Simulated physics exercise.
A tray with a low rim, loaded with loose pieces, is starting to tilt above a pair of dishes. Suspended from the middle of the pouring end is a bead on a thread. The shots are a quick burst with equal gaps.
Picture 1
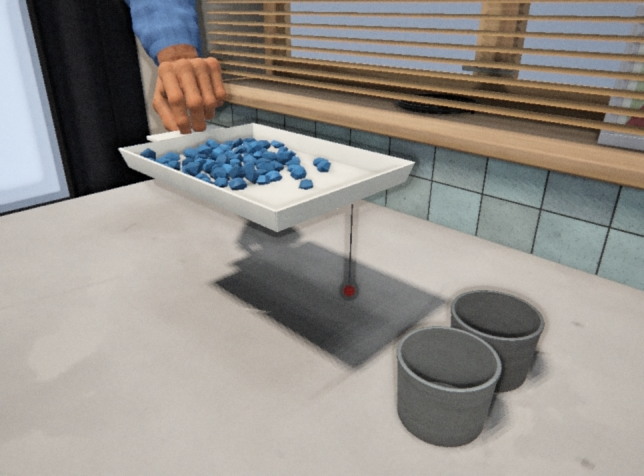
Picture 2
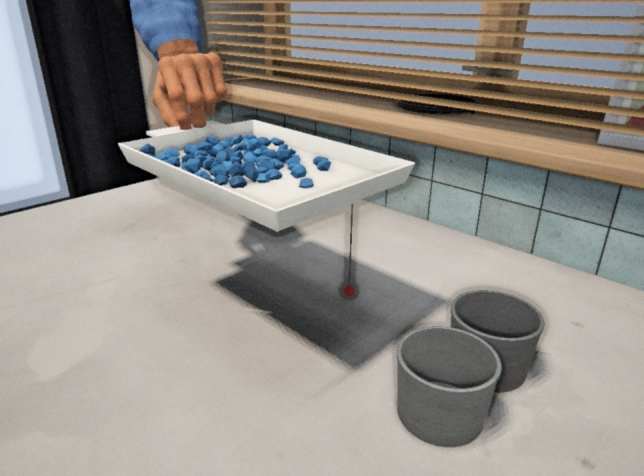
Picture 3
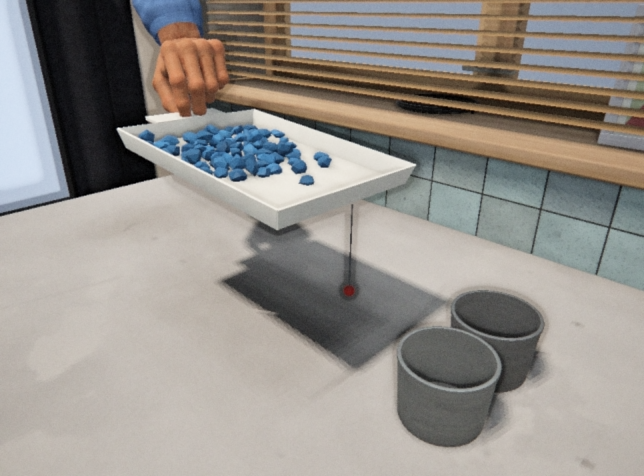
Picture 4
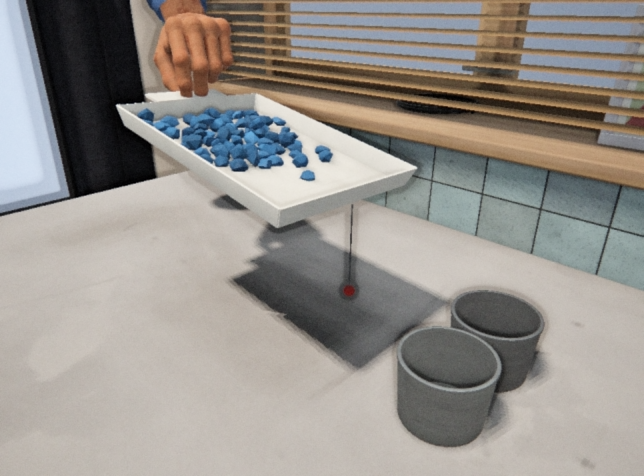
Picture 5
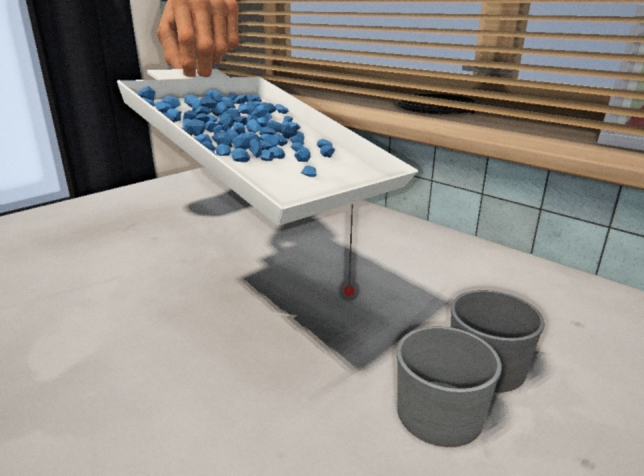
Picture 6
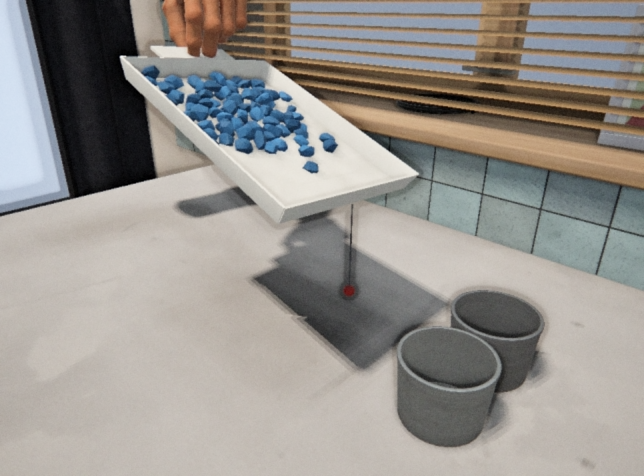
We see a hand holding the far end of a white tray of blue stones above two grey dishes, then steadily raising that end so the tray slopes more steeply, while a red bead hangs beneath the near end.
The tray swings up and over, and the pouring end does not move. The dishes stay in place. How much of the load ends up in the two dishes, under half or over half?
Looks like the dishes end up with a minority of it in the end.
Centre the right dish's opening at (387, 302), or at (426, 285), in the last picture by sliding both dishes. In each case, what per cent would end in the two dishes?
It would be roughly 40 per cent, followed by roughly 60 per cent.
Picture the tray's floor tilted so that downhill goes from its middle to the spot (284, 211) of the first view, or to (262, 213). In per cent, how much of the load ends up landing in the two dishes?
Lab note: Try one about 0 %, try two 0 %.
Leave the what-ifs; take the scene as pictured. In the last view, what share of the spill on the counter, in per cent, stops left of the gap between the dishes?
Close to 80 per cent.
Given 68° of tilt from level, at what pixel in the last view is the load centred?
Close to (387, 186).
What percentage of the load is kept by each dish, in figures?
Left dish 10, right dish 10 %.
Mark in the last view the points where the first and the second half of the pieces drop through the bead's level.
Initially about (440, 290); subsequently about (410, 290).
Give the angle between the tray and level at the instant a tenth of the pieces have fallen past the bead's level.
That would be about 75 degrees from level.
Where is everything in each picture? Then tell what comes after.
The first picture shows corners of the pouring end (276, 207) and (406, 162), level; middle of the load (237, 160), aquarium stones; left dish (488, 404); right dish (533, 354); bead on its thread (349, 291).
The second picture shows corners of the pouring end (277, 207) and (407, 163), level; middle of the load (236, 157).
The third picture shows corners of the pouring end (278, 206) and (408, 164), tipped barely, lowest at the right corner; middle of the load (237, 148).
The fourth picture shows corners of the pouring end (280, 204) and (409, 166), tipped a little, lowest at the right corner; middle of the load (238, 135).
The fifth picture shows corners of the pouring end (283, 203) and (410, 169), tipped clearly, lowest at the right corner; middle of the load (240, 122).
The sixth picture shows corners of the pouring end (286, 202) and (411, 171), tipped clearly, lowest at the right corner; middle of the load (244, 109); left dish (488, 404); right dish (533, 354).
Just after the last frame, tray tipped steeply; the larger part on the tray; roughly a quarter in the air.
A moment on, tray tipped past a quarter turn; about a tenth on the tray; about a tenth in the left dish; about a tenth in the right dish; roughly two thirds outside both; about a tenth in the air.
Further on, tray tipped past a quarter turn; about a tenth in the left dish; about a tenth in the right dish; the larger part outside both.
When it is over, tray tipped past a quarter turn; about a tenth in the left dish; about a tenth in the right dish; the larger part outside both.
